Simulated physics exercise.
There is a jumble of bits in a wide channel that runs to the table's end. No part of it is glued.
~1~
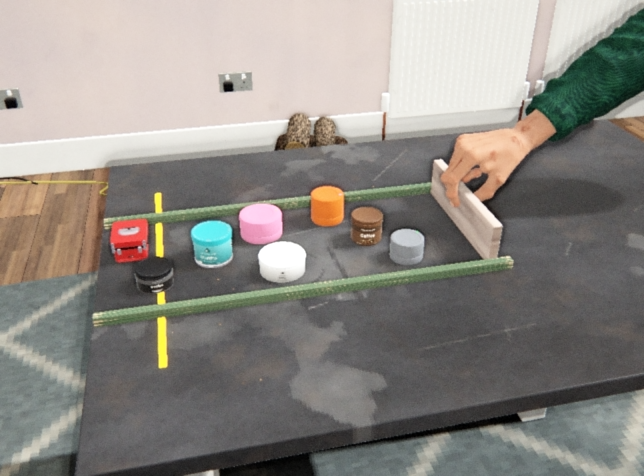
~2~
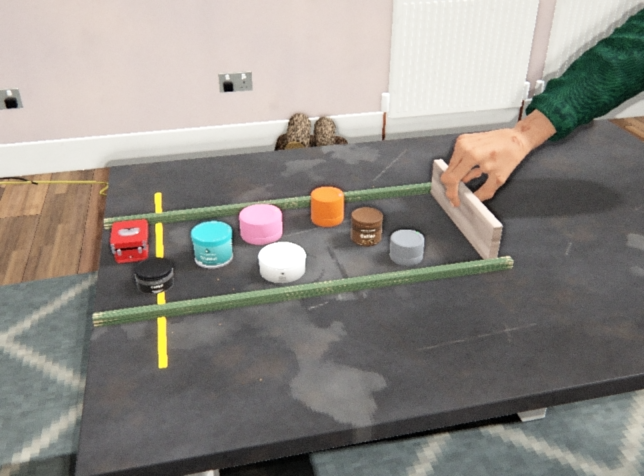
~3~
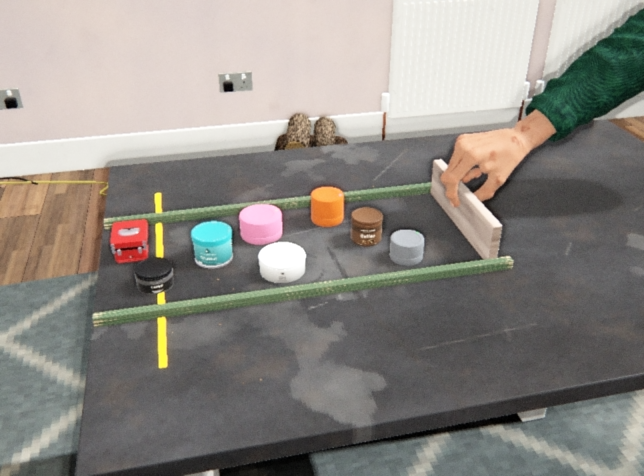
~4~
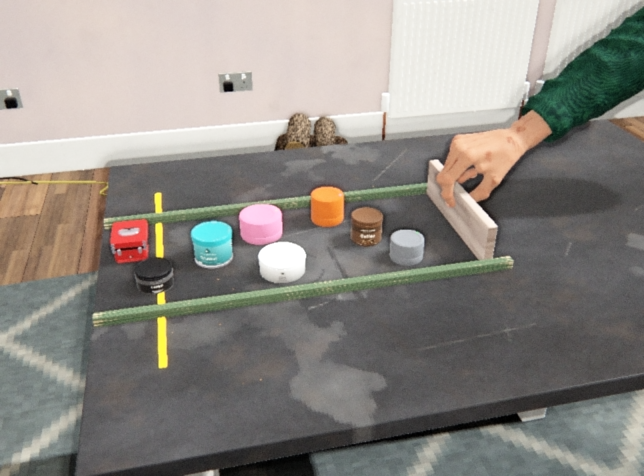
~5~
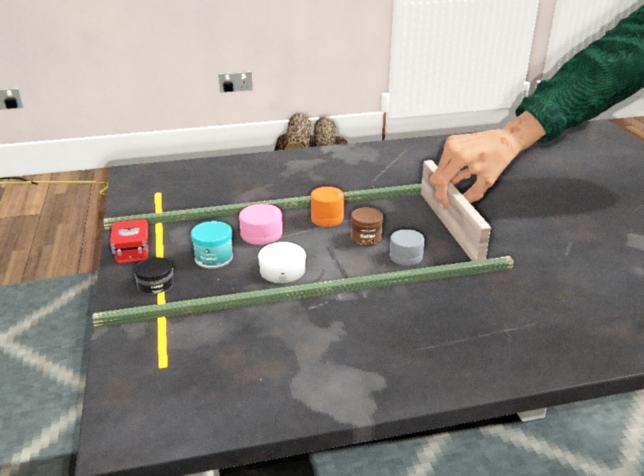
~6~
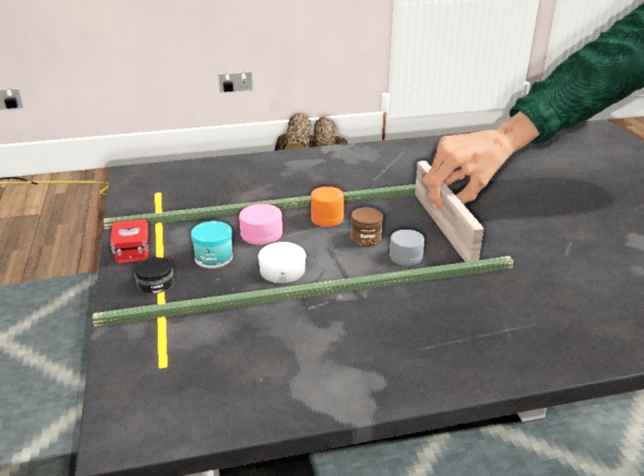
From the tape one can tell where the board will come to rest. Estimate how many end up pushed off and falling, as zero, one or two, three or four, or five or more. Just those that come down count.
I predict that one of them or two will leave the table.
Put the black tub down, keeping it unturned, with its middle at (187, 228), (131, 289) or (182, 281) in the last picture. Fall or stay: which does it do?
Results in turn - saved; not saved; not saved.
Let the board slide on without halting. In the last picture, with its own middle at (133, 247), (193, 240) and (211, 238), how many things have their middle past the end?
Respectively 5, 0 and 0.
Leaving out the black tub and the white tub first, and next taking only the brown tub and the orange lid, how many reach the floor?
The first removal gives 1, the second gives 1.
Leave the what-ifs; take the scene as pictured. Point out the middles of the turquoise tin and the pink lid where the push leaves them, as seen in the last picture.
Roughly (107, 266) for the first and roughly (117, 244) for the second.
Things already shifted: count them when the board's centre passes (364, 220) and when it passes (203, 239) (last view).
Note: First position 2; second position 8.
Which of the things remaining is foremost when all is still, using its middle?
The one you want is the white tub.
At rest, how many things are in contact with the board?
The count in contact is 3.
Soon after, none off yet; red case at rest near (131, 242); black tub at rest near (155, 276); turquoise tin at rest near (213, 245).
In the end, the number that fall off is one or two; gone, black tub and red case.
